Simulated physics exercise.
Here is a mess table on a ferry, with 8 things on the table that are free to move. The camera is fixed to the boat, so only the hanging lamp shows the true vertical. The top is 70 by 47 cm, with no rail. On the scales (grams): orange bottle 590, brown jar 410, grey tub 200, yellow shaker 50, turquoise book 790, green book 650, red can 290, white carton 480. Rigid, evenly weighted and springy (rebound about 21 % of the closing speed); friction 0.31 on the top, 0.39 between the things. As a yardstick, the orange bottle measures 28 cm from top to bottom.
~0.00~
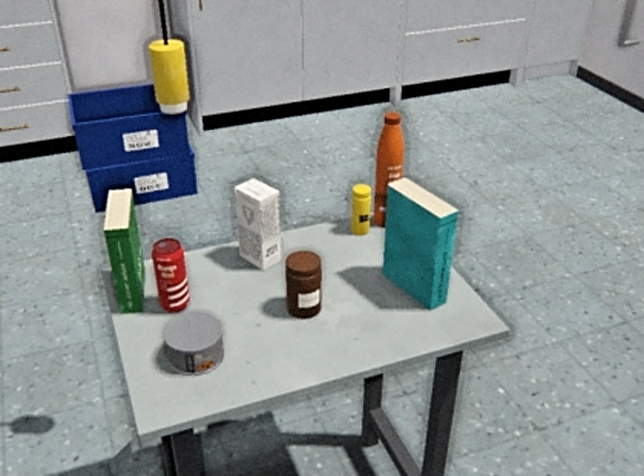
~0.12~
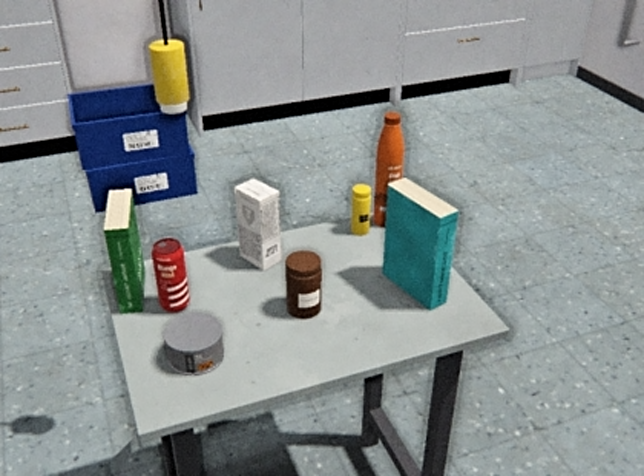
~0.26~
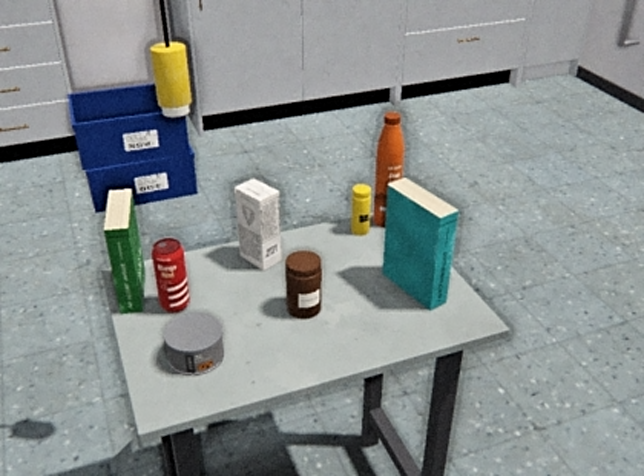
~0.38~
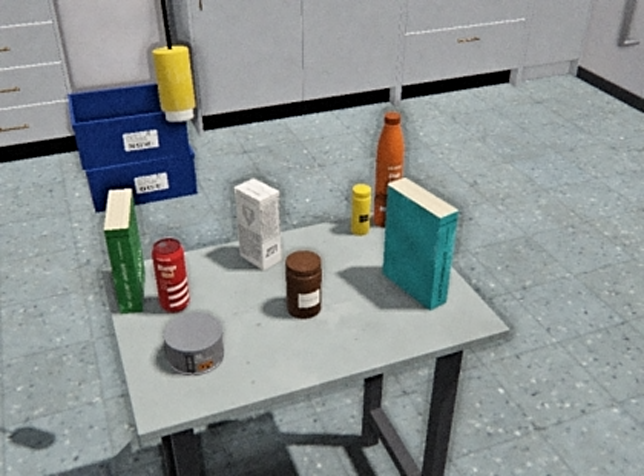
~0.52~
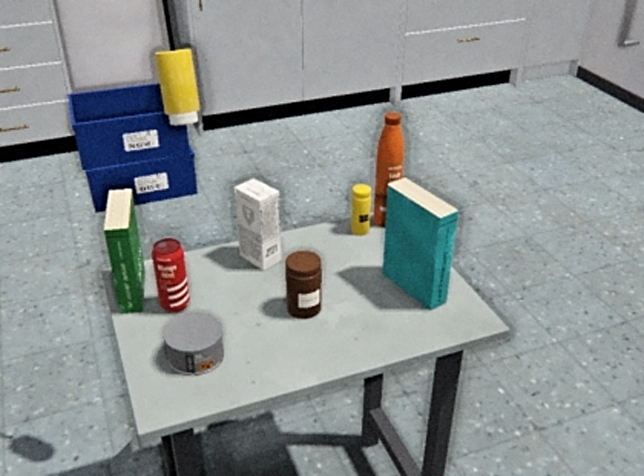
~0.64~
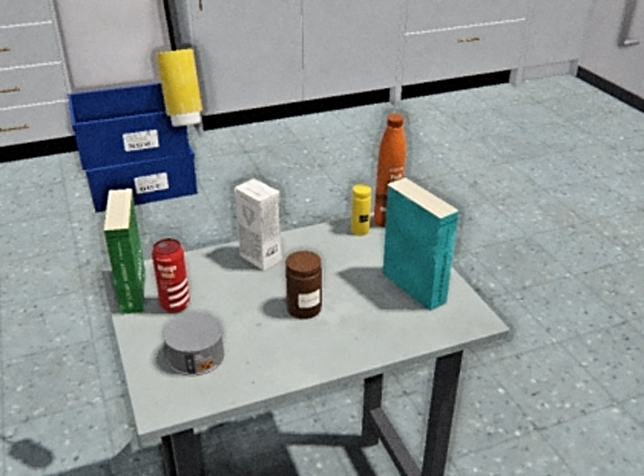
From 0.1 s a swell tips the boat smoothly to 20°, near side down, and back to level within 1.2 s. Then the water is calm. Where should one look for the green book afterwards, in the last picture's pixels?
The green book comes to rest near (128, 258).
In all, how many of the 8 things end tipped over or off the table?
That comes to 1.
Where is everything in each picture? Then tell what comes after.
In the first picture, boat level; green book (126, 252); orange bottle (389, 171).
In the second picture, boat level; grey tub (195, 344); yellow shaker (361, 210).
In the third picture, floor tilted 3°, near side down; turquoise book (418, 244); red can (171, 277).
In the fourth picture, floor tilted 9°, near side down; white carton (259, 225); orange bottle (389, 171).
In the fifth picture, floor tilted 16°, near side down; brown jar (304, 285); grey tub (195, 344).
In the sixth picture, floor tilted 20°, near side down; green book (126, 252); yellow shaker (361, 210).
Around 0.84 s, floor tilted 17°, near side down; orange bottle tipped 27° against what carries it; white carton shifted 2 cm.
Around 0.94 s, floor tilted 13°, near side down; green book shifted 2 cm near (128, 258); orange bottle tipped 60° against what carries it; white carton shifted 3 cm.
Around 1.14 s, floor tilted 3°, near side down; green book shifted 3 cm near (128, 258); orange bottle on its side; white carton shifted 3 cm.
Finally (3.6 s), on their side or leaning hard on the table, orange bottle; the other 7 still in place (within 5 cm). Final places as that camera would see them, green book near (128, 258).
